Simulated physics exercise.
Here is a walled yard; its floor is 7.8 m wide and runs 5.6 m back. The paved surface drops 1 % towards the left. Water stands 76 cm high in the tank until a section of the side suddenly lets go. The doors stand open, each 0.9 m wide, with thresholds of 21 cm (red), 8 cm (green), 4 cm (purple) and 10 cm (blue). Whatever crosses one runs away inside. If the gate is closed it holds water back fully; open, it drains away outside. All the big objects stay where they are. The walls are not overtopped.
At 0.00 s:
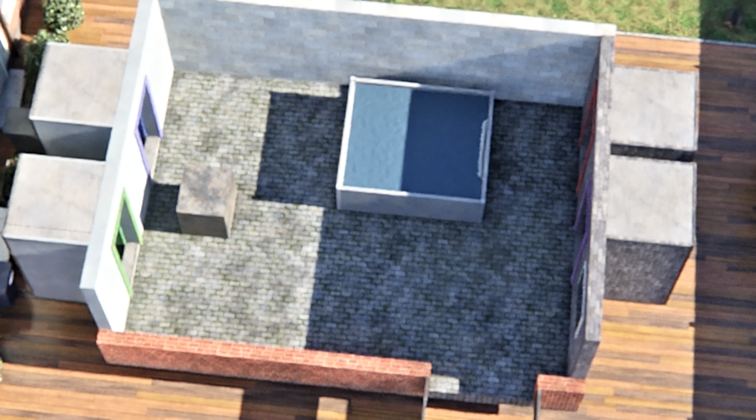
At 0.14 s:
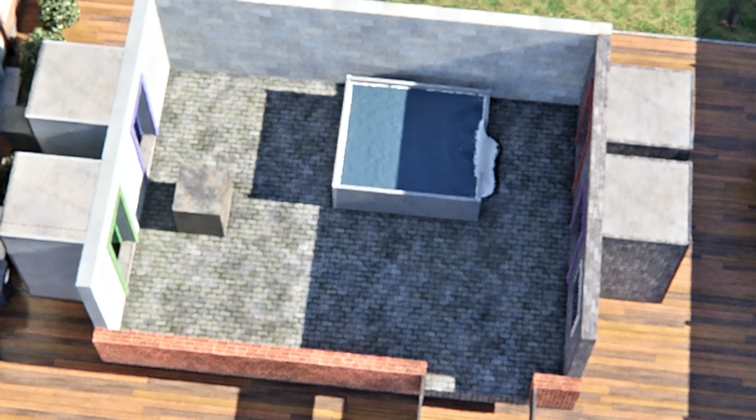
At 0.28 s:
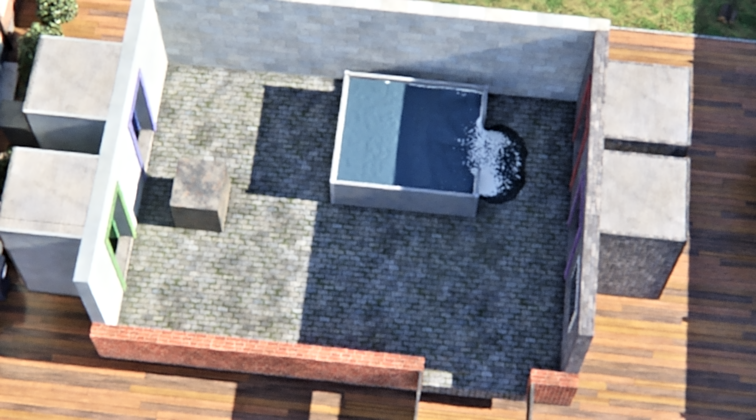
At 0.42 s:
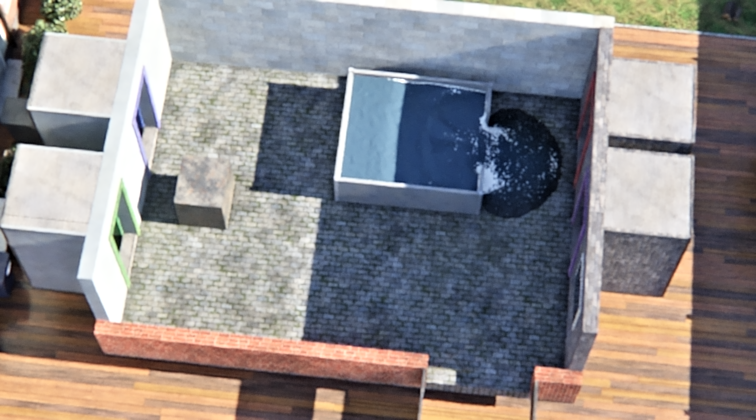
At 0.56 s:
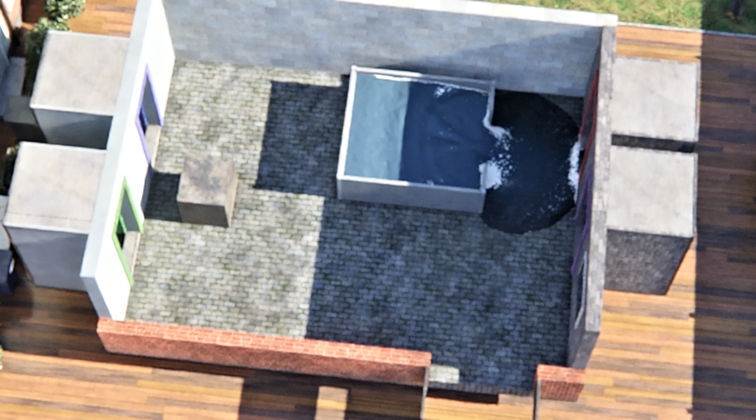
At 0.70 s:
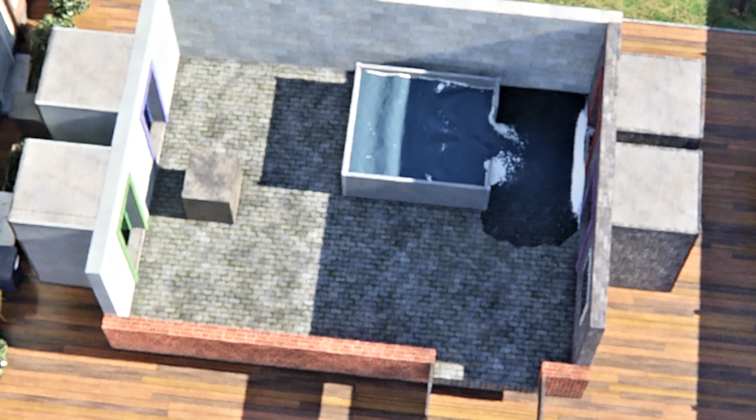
Water bursts from the right side of a raised, pale-walled tank and spreads as a dark, rounded pool with white froth across the grey paving, reaching the right-hand wall. The sunlit and shadowed yard is seen from high above, with a small brown block at left, purple- and green-framed openings, and a low red-brick front wall. Wooden decking and pale blocks lie outside as the camera drifts slightly.
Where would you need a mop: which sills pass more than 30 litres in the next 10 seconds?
The water let in: At the red door it exceeds the limit; at the green door it does not reach the limit; at the purple door it goes over the limit; at the blue door it stays under the limit.
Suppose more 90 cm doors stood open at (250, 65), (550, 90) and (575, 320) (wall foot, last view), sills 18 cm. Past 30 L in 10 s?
In that order: Under, over, not over.
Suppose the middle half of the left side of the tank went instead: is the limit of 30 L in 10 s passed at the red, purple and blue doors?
Then: Red below, purple below, blue past it.
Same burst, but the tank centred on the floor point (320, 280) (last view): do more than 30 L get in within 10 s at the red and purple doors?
Then: Red not over, purple above.
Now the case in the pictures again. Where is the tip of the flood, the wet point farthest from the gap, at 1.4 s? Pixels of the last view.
Near (565, 308).
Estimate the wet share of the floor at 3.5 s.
Near 35 per cent is wet.
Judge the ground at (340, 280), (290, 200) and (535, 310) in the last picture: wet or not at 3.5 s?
In that order: Dry, not reached, under water.
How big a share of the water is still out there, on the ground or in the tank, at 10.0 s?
About 62 per cent.
After 1.4 s water covers 15 % of the floor and is deepest (47 cm) near (579, 93); red door 45 cm at the sill, 86 L in, green door not reached, purple door 16 cm at the sill, 14 L in, blue door not reached.
After 2.2 s water covers 20 % of the floor and is deepest (44 cm) near (579, 93); red door 44 cm at the sill, 209 L in, green door not reached, purple door 15 cm at the sill, 58 L in, blue door not reached.
After 3.5 s water covers 35 % of the floor and is deepest (31 cm) near (575, 162); red door 31 cm at the sill, 330 L in, green door not reached, purple door 12 cm at the sill, 113 L in, blue door not reached.
After 6.0 s water covers 55 % of the floor and is deepest (23 cm) near (574, 170); red door 22 cm at the sill, 392 L in, green door not reached, purple door 10 cm at the sill, 182 L in, blue door 7 cm at the sill, 0 L in.
After 10.0 s water covers 80 % of the floor and is deepest (14 cm) near (574, 170); red door 13 cm at the sill, 395 L in, green door 5 cm at the sill, 0 L in, purple door 7 cm at the sill, 233 L in, blue door 7 cm at the sill, 0 L in.
